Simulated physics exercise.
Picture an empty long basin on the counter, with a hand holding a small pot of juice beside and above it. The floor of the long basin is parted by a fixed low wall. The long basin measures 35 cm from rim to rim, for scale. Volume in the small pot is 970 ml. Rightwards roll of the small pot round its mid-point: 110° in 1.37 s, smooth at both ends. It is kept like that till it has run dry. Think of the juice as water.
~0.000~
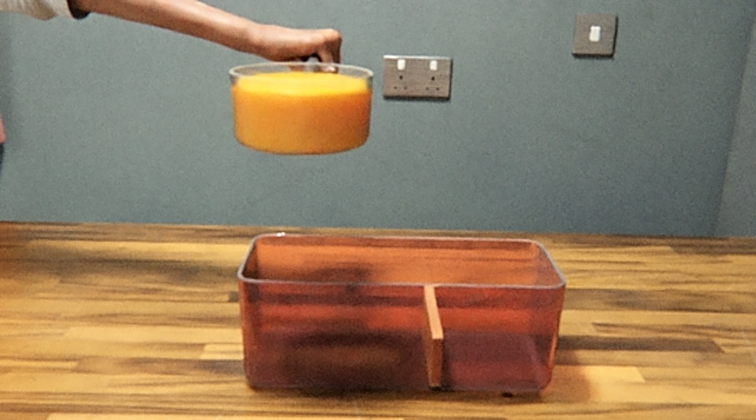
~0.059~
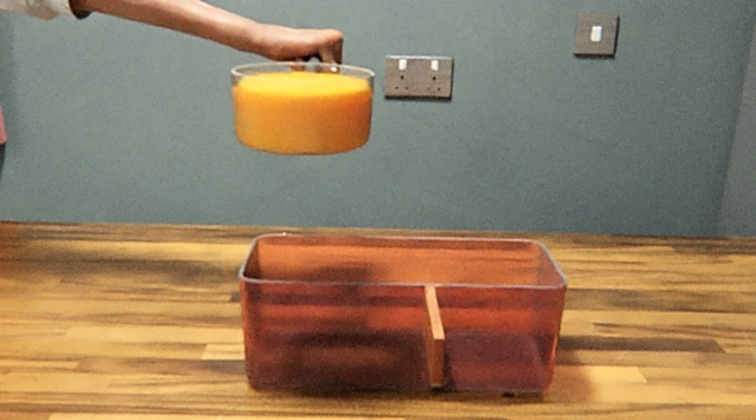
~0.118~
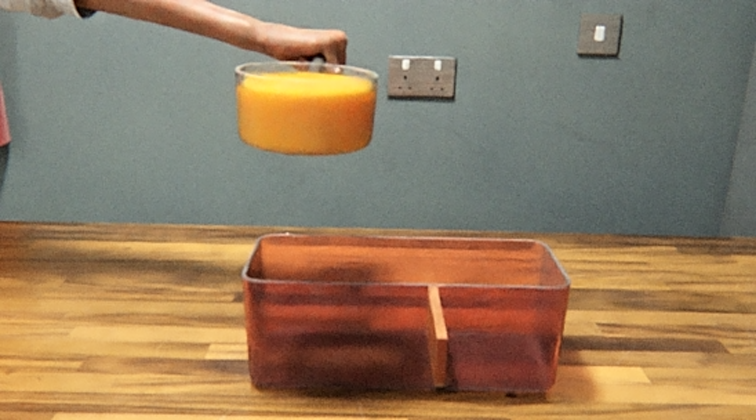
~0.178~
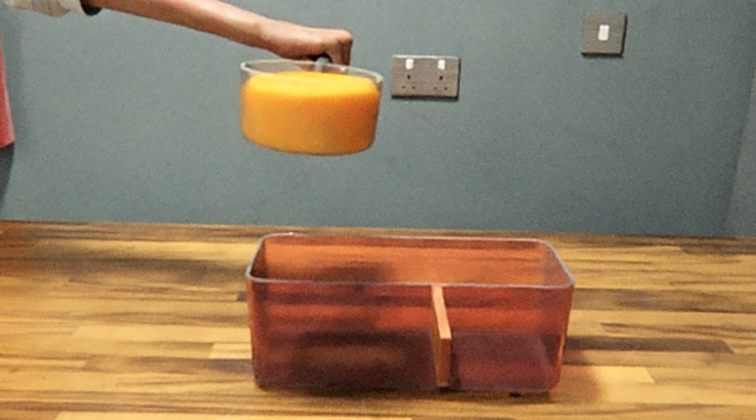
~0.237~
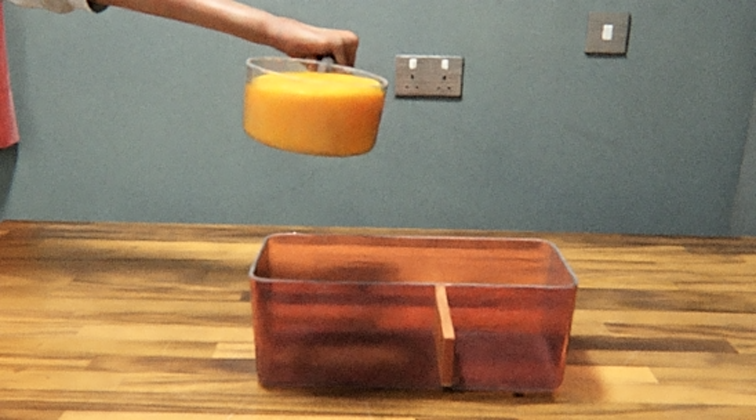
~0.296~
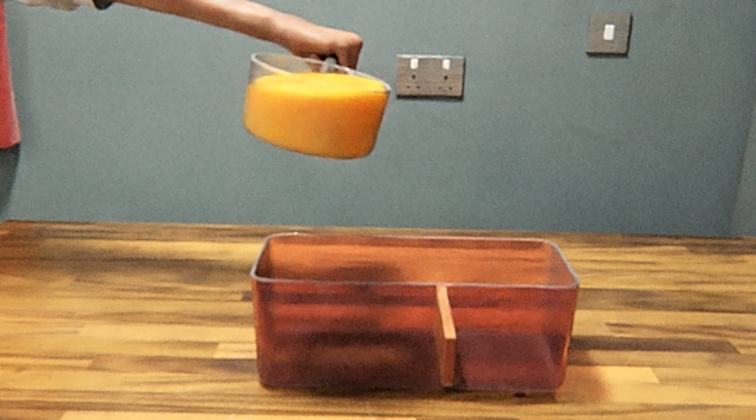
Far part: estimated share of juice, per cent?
54 per cent.
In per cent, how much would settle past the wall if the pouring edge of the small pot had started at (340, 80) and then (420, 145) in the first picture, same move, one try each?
In turn about 10 and 75 per cent.
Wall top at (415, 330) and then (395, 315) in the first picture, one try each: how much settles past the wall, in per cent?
In order, 60 and 80 per cent.
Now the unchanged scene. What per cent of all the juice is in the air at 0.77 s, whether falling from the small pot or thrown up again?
It comes to roughly 34 per cent.
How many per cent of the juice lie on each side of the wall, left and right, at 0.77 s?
Lab note: Left near 5 %, right near 12.
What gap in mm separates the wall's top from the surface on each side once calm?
Left about 46 mm, right about 30 mm.
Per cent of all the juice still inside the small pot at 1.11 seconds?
8 per cent or so.
Then, 0.77 s in, the tilt is 65° and 49 per cent is still to pour, 5 is left of the wall and 12 right of it.
Then, 1.11 s in, the tilt is 101° and 8 per cent is still to pour, 29 is left of the wall and 54 right of it.
Then, 1.48 s in, the tilt is 110° and 0 per cent is still to pour, 45 is left of the wall and 54 right of it.
Then, 1.87 s in, the tilt is 110° and 0 per cent is still to pour, 45 is left of the wall and 54 right of it.
Finally, 45 per cent lies left of the wall, 54 right of it and 1 outside.
